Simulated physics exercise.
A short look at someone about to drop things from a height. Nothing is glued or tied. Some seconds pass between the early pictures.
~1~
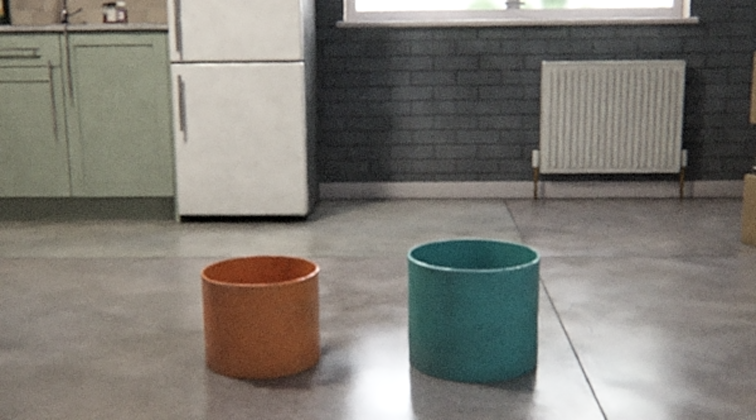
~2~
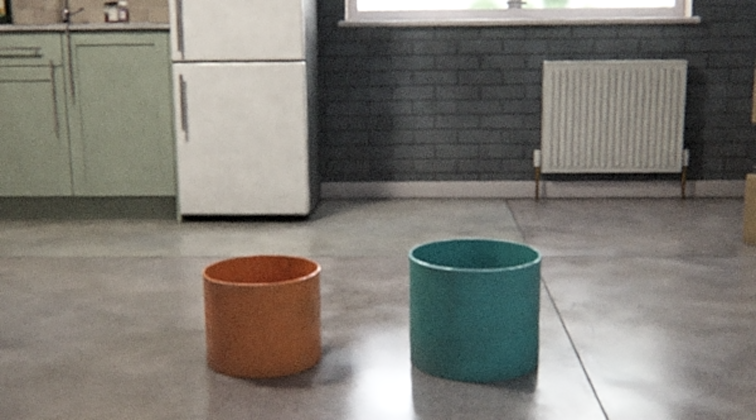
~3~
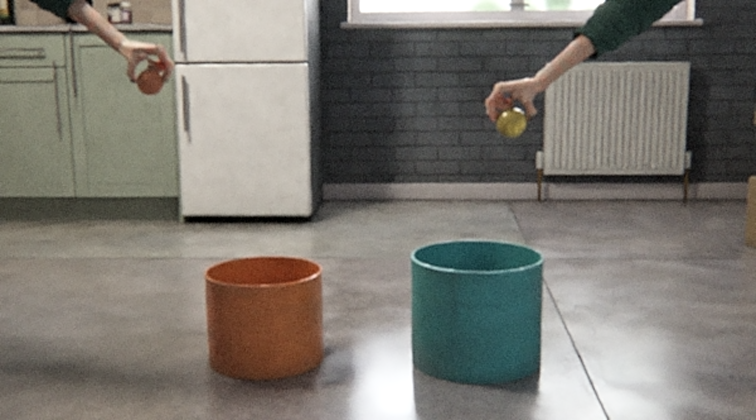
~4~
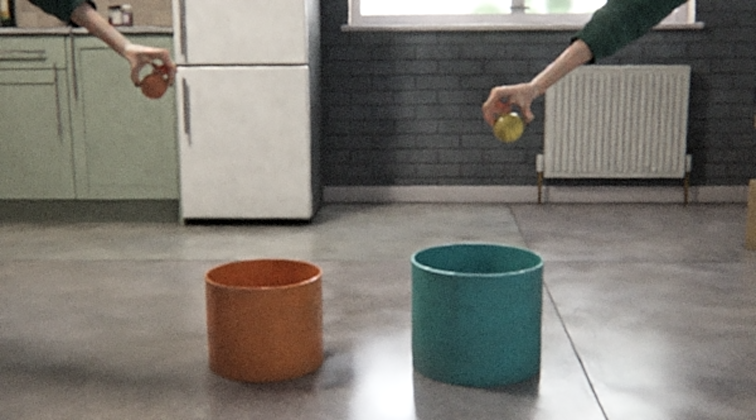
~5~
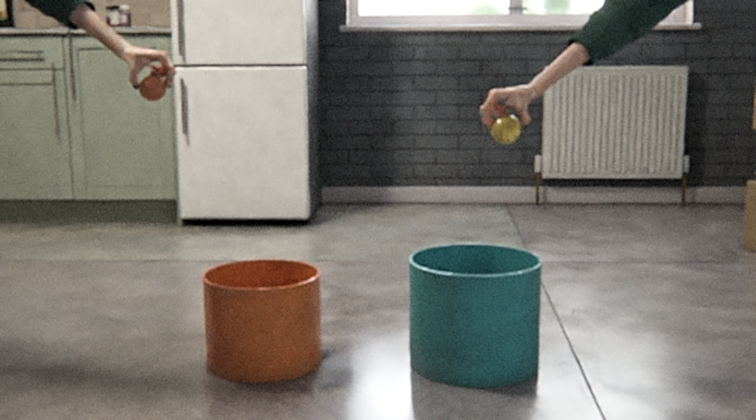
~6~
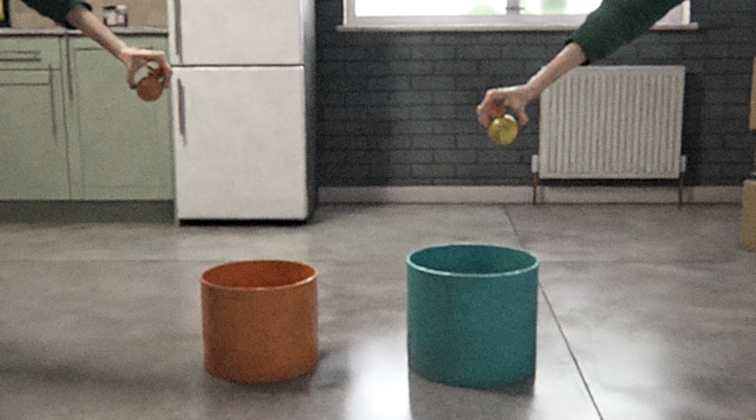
In a kitchen with a grey floor, an orange bin and a larger teal bin stand side by side, with nobody in view. Then two hands reach in from the left and right, one gripping an orange tomato, the other a yellow apple, and stay nearly still high above the floor.
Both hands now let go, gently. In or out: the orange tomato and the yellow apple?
As it turns out, the orange tomato falls beside it; the yellow apple is caught.
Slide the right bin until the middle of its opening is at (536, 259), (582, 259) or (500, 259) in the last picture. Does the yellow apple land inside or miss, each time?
In turn it lands inside; falls beside it; ends up inside.
Then, 0.22 s past the last view, orange tomato in the air near (153, 149); yellow apple in the air near (502, 190).
Then, 0.36 s past the last view, orange tomato in the air near (159, 274); yellow apple in the air near (499, 315).
Finally, the orange tomato ends up outside, near (163, 349); the yellow apple drops into the container, near (499, 348).
